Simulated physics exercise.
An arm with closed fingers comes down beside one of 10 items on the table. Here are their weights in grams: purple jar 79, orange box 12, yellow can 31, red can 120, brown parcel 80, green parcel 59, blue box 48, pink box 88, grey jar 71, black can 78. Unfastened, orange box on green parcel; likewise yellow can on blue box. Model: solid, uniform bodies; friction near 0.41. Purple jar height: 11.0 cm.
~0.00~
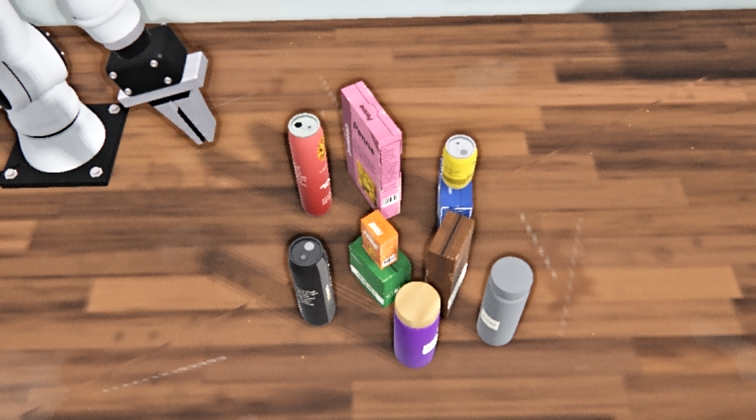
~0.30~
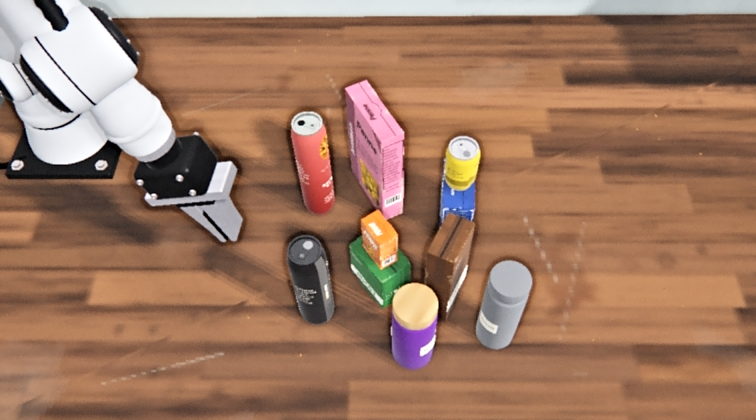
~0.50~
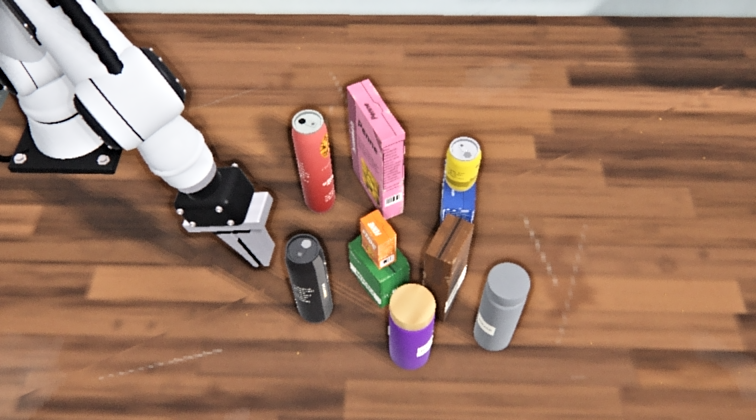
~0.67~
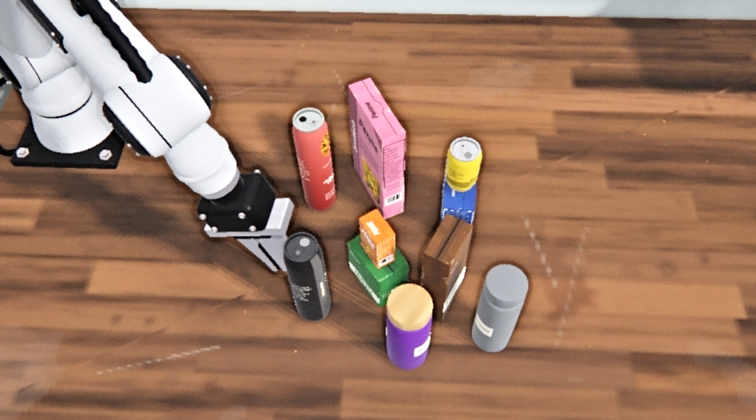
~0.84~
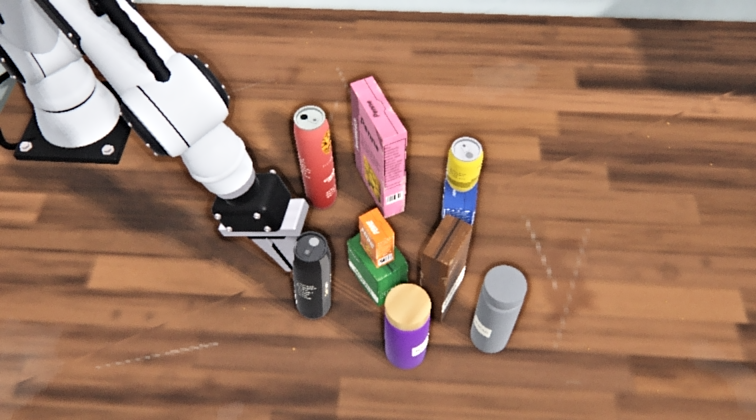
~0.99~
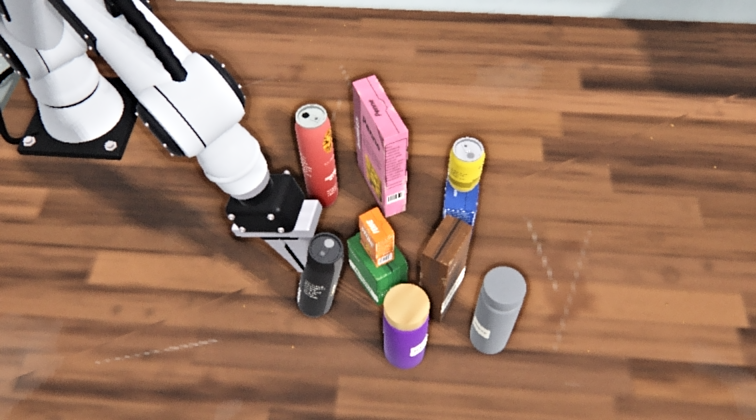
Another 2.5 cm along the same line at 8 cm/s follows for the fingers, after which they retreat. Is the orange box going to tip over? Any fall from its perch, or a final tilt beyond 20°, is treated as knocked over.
No, the orange box stays standing.
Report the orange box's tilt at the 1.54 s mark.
Tilt: Around 0°.
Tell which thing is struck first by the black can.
First contact is with the purple jar.
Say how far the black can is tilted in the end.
It settles near 40° away from upright.
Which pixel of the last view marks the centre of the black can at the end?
Resting centre: About (357, 287).
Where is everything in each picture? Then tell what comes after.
In the first frame, has the fingertips at (195, 110); black can (313, 286) standing straight; orange box (379, 240).
In the second frame, has the fingertips at (221, 211); black can (312, 284) standing straight; purple jar (414, 328), yellow can (461, 165).
In the third frame, has the fingertips at (255, 238); black can (310, 283) standing straight; red can (315, 166), brown parcel (445, 271).
In the fourth frame, has the fingertips at (275, 243); black can (309, 281) standing straight; green parcel (378, 267), blue box (458, 200).
In the fifth frame, has the fingertips at (289, 243); black can (312, 279) 4° off upright; pink box (379, 151), grey jar (497, 311).
In the sixth frame, has the fingertips at (302, 244); black can (319, 279) 11° off upright; orange box (377, 238).
Around 1.24 s, off upright black can 24°.
Around 1.54 s, purple jar and black can touch at 1.32 s; green parcel and black can touch at 1.36 s; off upright black can 41°.
Around 1.99 s, off upright black can 41°.
At rest, past 20° or fallen, black can. Standing, red can, green parcel, brown parcel, pink box, purple jar, grey jar, blue box, orange box and yellow can.
